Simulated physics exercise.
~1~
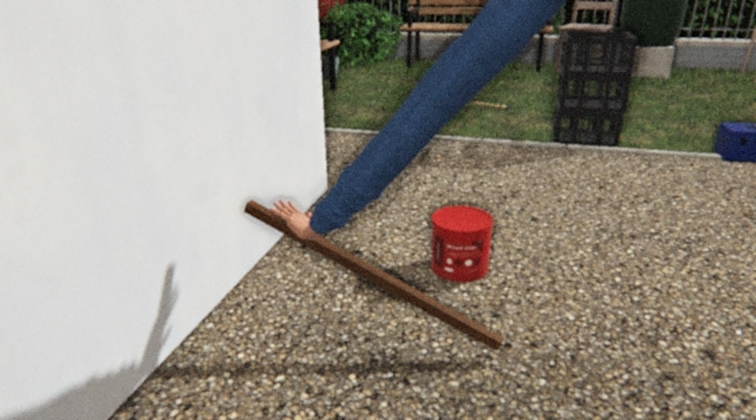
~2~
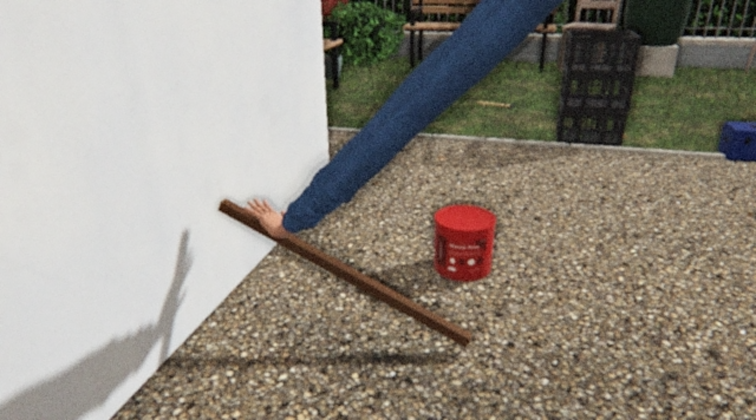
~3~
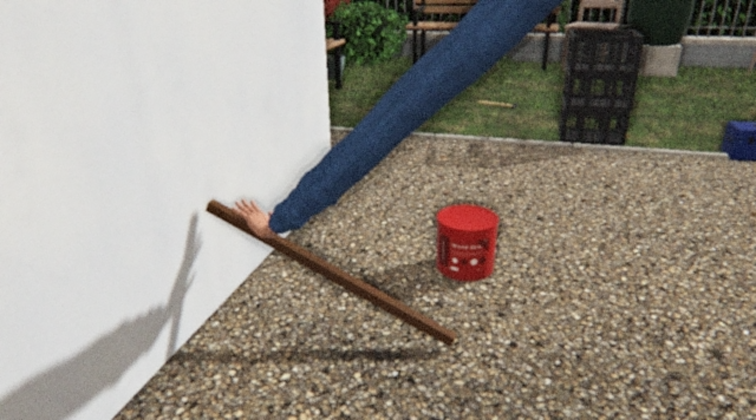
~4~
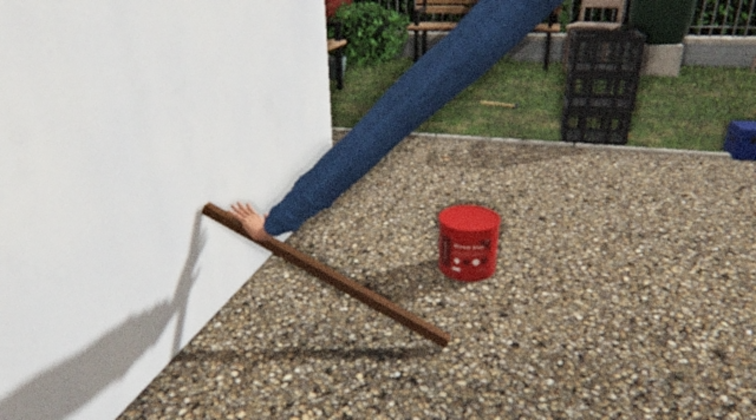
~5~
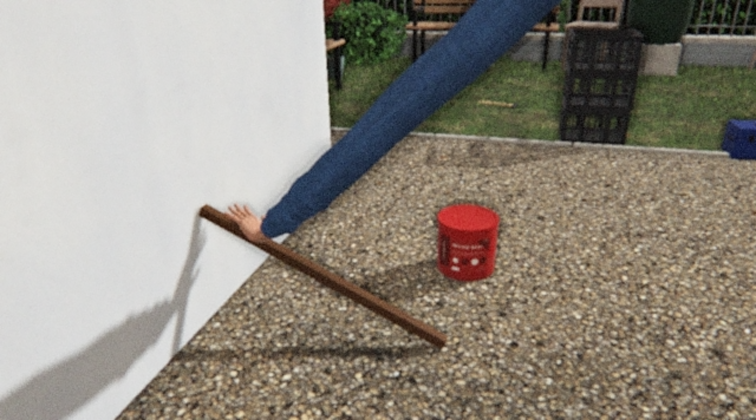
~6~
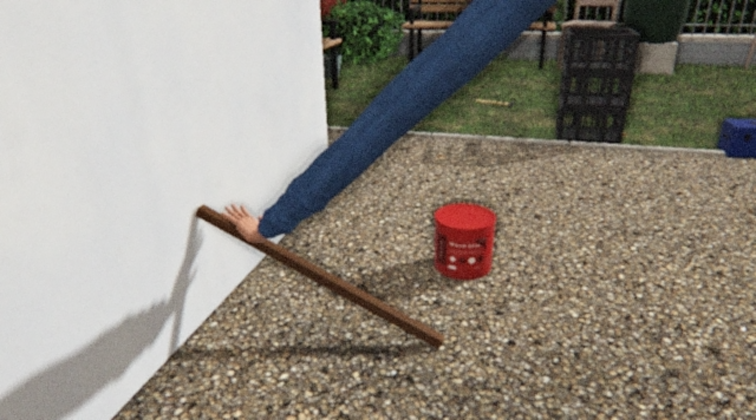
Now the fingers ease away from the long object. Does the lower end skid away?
My guess is it does not stay.
Then, 0.30 s later than the last frame, brown pole sunk by 13° near (330, 302).
Then, 0.40 s later than the last frame, brown pole sunk by 25° near (335, 325).
When it is over, moved from the start, brown pole; red pail as before. End places, in pixels of the last picture, brown pole near (335, 326). The pole slips out.
